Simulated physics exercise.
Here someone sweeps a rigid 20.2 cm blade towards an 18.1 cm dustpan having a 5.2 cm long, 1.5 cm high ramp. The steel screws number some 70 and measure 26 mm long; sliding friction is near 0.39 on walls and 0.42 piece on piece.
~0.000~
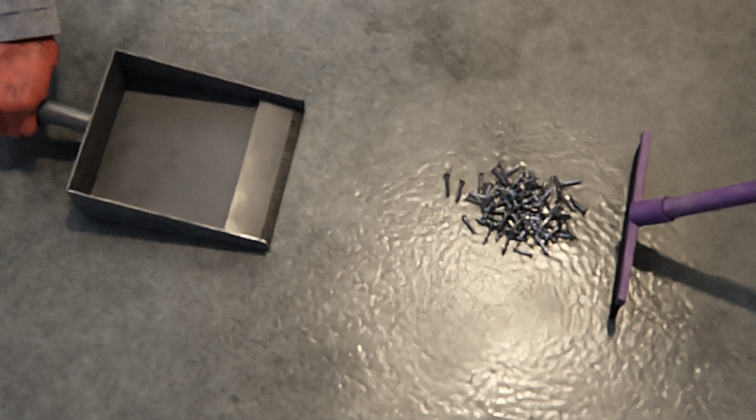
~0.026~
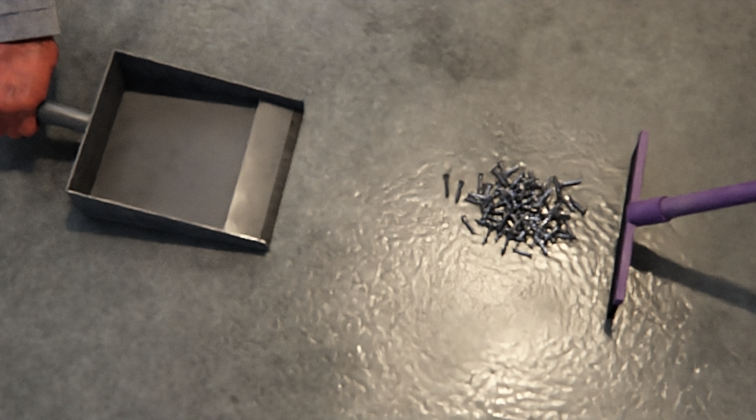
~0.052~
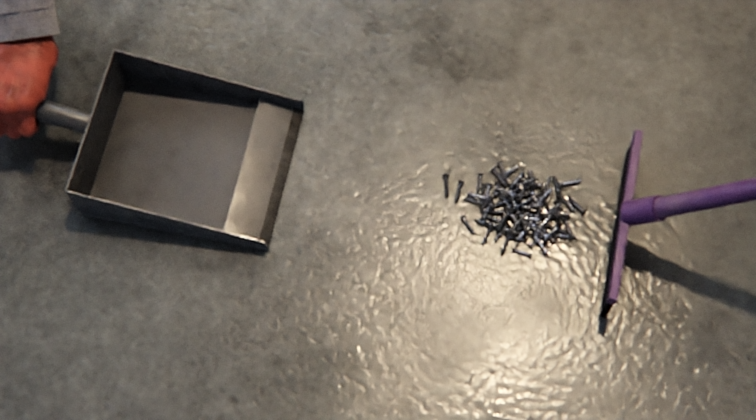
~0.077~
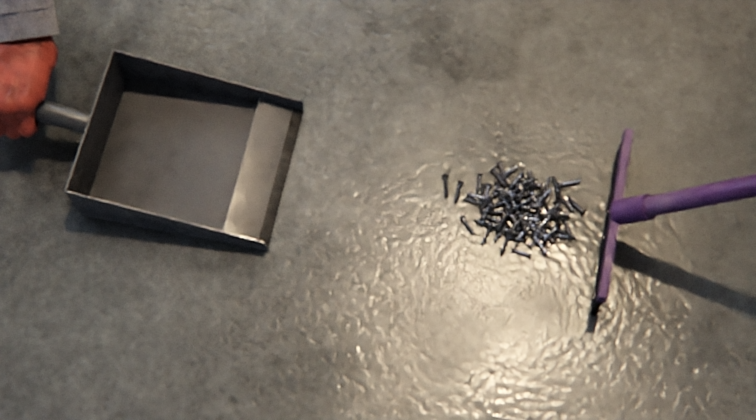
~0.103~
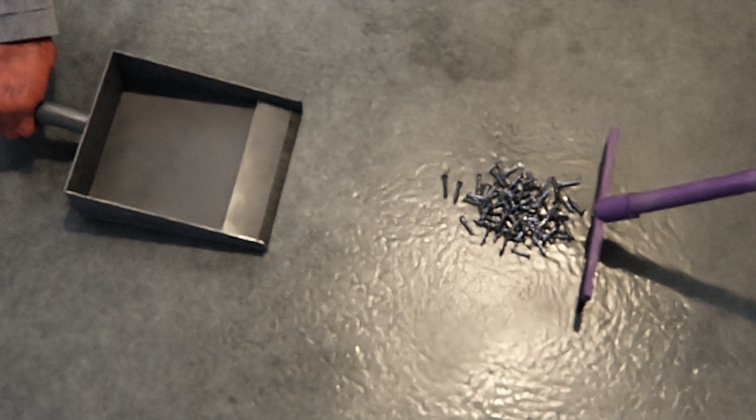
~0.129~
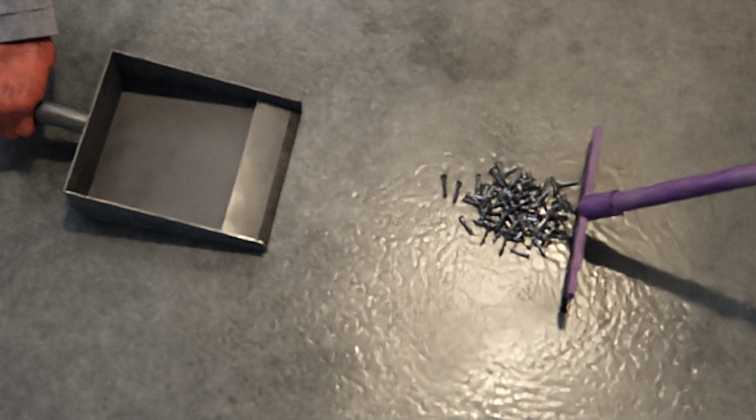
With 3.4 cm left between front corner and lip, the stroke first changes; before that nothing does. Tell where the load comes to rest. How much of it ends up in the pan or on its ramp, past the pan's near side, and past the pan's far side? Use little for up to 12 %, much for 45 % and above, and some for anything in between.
Pan: Some; near side: Little; far side: Little.
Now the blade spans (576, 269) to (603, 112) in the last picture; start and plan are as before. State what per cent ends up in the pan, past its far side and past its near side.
Pan 0 % / far 45 % / near 0 %.
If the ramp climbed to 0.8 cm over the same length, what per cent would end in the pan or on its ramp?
With that ramp, near 25 per cent.
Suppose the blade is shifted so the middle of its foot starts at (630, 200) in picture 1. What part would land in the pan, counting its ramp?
Close to 25 in a hundred.
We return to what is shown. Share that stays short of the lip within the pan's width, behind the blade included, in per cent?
Roughly 65 in a hundred.
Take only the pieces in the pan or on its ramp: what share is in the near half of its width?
Around 40 percent.
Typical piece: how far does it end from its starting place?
I'd say close to 26 cm.
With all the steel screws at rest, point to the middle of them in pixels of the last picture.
I'd say roughly (292, 170).
After 0.37 s, middle of the blade 19 cm from the lip; 0 % over the lip, far side 0 %, near side 0 %.
Then, at 0.52 s, middle of the blade 9 cm from the lip; 0 % over the lip, far side 5 %, near side 0 %.
After 0.81 s, middle of the blade 4 cm from the lip; 30 % over the lip, far side 5 %, near side 5 %.
By 1.4 s all is still; pan 25 %, near side 5 %, far side 5 %, in front of the lip or behind the blade 65 %.
